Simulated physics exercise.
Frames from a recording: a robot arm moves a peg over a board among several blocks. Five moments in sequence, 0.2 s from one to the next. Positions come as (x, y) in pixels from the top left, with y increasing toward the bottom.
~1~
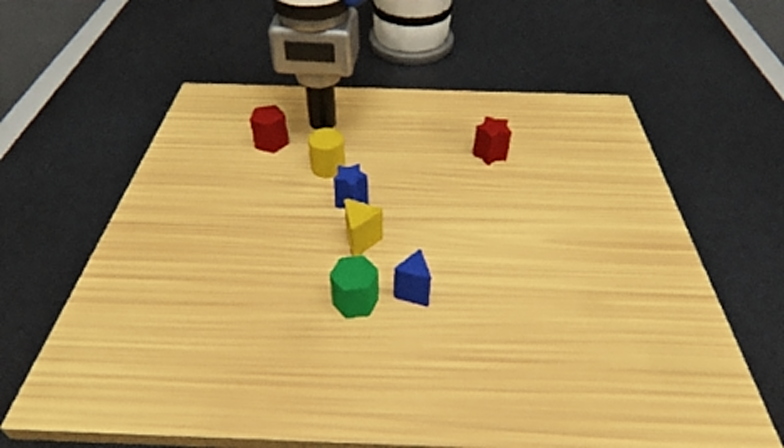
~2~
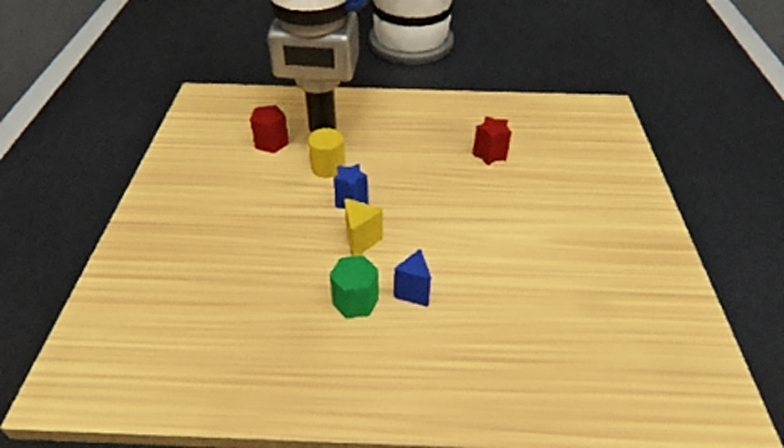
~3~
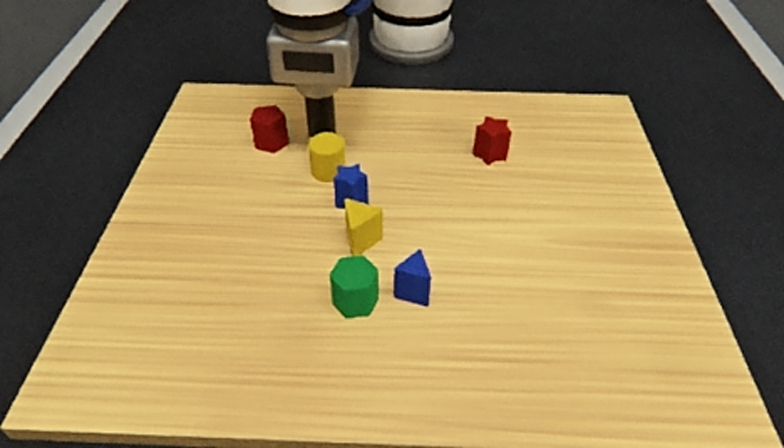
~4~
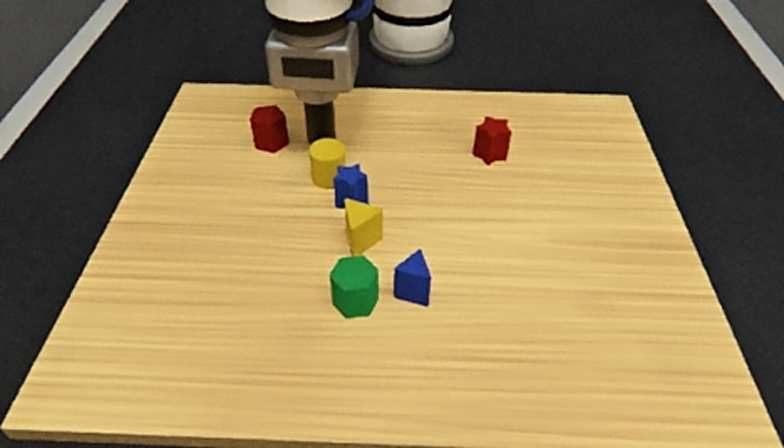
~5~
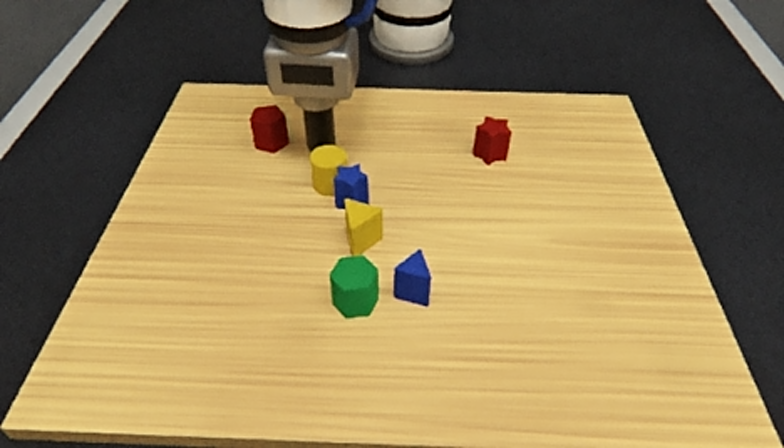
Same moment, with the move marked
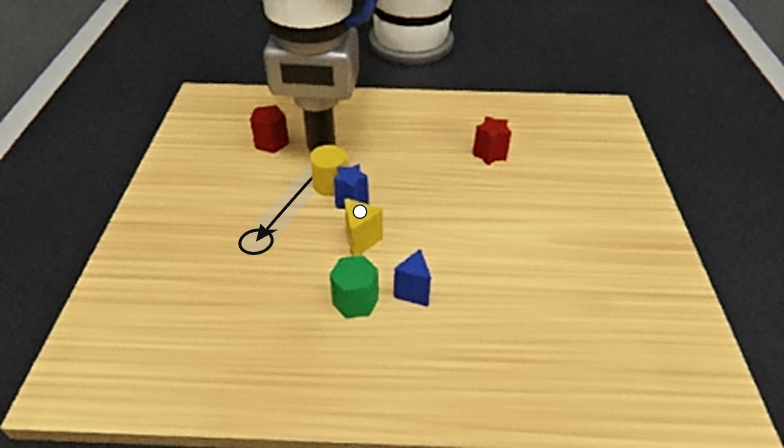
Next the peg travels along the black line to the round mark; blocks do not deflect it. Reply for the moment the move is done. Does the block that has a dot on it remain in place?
Yes
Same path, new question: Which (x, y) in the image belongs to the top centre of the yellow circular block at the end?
The yellow circular block ends near (320, 178).
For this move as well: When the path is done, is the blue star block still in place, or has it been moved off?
That block is shifted.
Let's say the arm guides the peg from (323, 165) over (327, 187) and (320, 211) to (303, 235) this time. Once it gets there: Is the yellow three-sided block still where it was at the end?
No, it doesn't check out.
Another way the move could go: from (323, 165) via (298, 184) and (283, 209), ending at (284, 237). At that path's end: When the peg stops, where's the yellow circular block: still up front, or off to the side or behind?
The block lies off to the side or behind.
The drawn path runs from (323, 165) directly to (256, 242); the dot is on the yellow three-sided block.
The first path, step by step. One third of the way, peg (300, 169); yellow circular block (323, 174); blue star block (357, 179).
Two thirds of the way, peg (277, 194); yellow circular block (320, 178); blue star block (357, 179).
At the end, peg (252, 222); yellow circular block (320, 178); blue star block (357, 179); yellow three-sided block not moved.
